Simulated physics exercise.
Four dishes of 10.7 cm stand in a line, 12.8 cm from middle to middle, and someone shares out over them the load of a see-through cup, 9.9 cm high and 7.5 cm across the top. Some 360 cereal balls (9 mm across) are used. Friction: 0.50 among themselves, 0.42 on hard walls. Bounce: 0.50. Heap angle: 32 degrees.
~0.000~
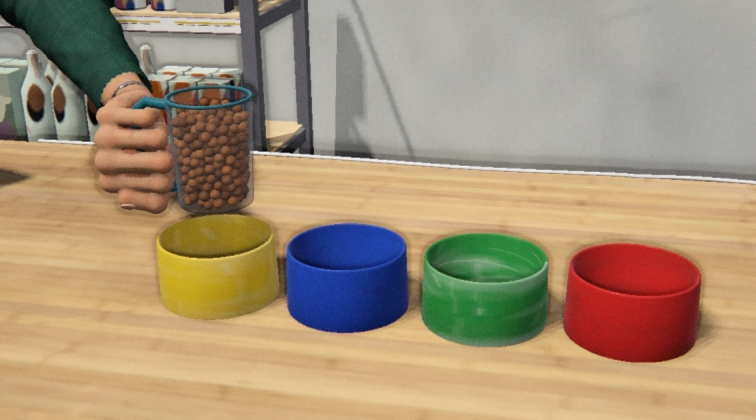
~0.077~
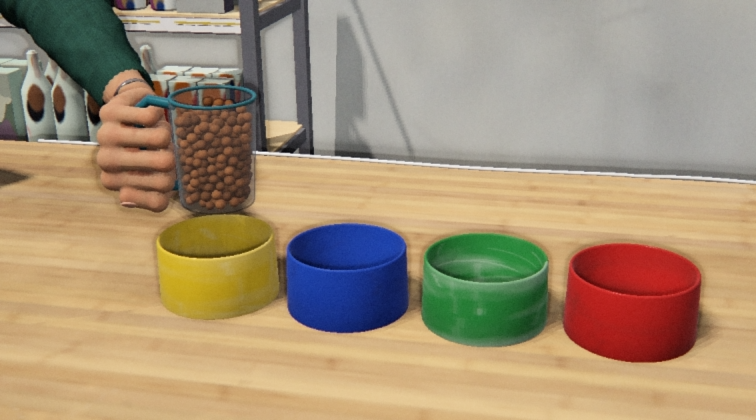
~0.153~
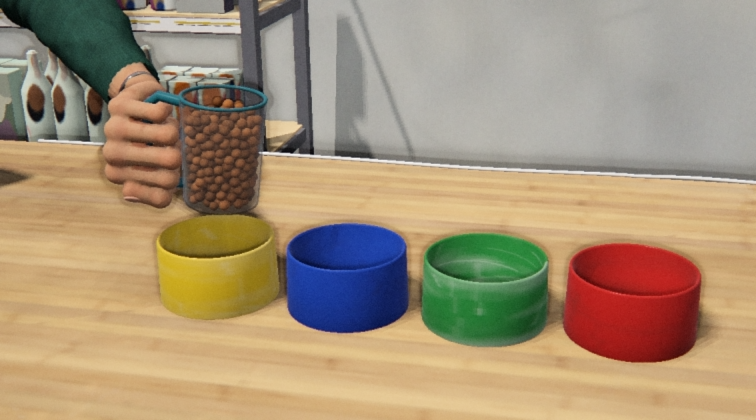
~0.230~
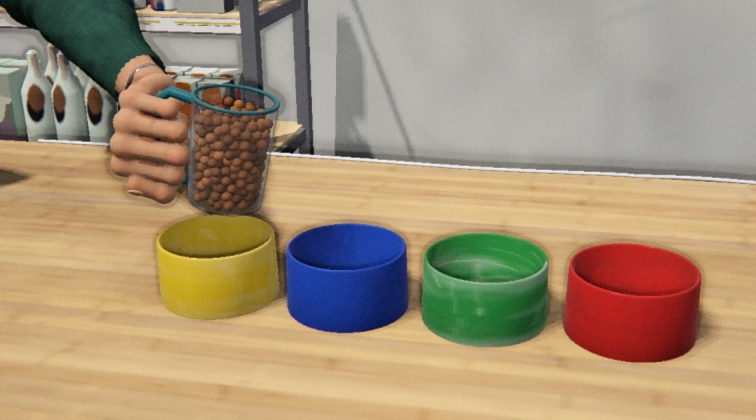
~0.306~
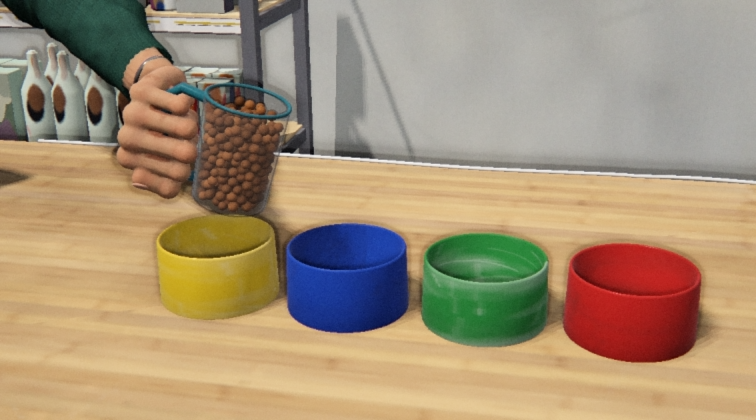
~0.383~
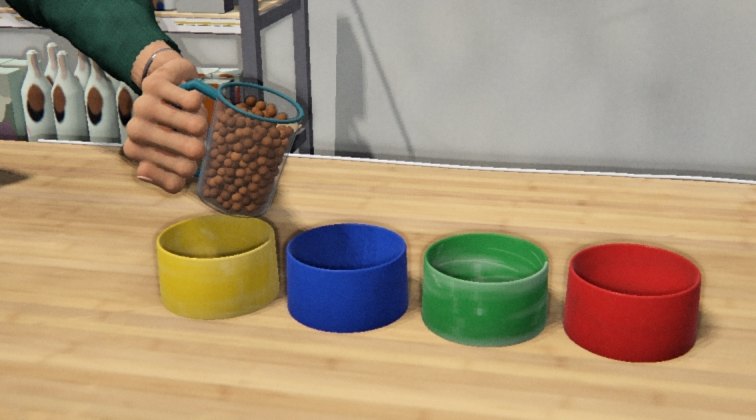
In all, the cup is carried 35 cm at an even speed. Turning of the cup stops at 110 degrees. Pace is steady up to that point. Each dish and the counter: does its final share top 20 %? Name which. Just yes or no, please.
In short: Red no, blue no, green yes, yellow no, counter no.
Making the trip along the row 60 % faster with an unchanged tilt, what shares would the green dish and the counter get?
Green 0, counter 10.
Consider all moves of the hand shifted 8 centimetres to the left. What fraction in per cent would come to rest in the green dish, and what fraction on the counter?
The green dish would get 50 and the counter 20.
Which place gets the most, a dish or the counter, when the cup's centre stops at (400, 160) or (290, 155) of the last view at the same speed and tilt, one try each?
On the first run most goes to green, and on the second to blue.
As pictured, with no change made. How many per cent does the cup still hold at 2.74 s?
Roughly 5 percent.
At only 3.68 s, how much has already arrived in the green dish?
Some 80 in a hundred by then.
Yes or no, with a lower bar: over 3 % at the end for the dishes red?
Red yes.
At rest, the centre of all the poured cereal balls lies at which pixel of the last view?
About (509, 301).
After 1.80 s, tilt 106 degrees; cup holds 75 %, green 20 %.
After 2.74 s, tilt 110 degrees; cup holds 5 %, green 80 %.
After 3.68 s, tilt 110 degrees; cup holds 0 %, red 10 %, green 80 %.
In the end, at 4.0 s, red 10 %, blue 0 %, green 80 %, yellow 0 %, counter 10 %.
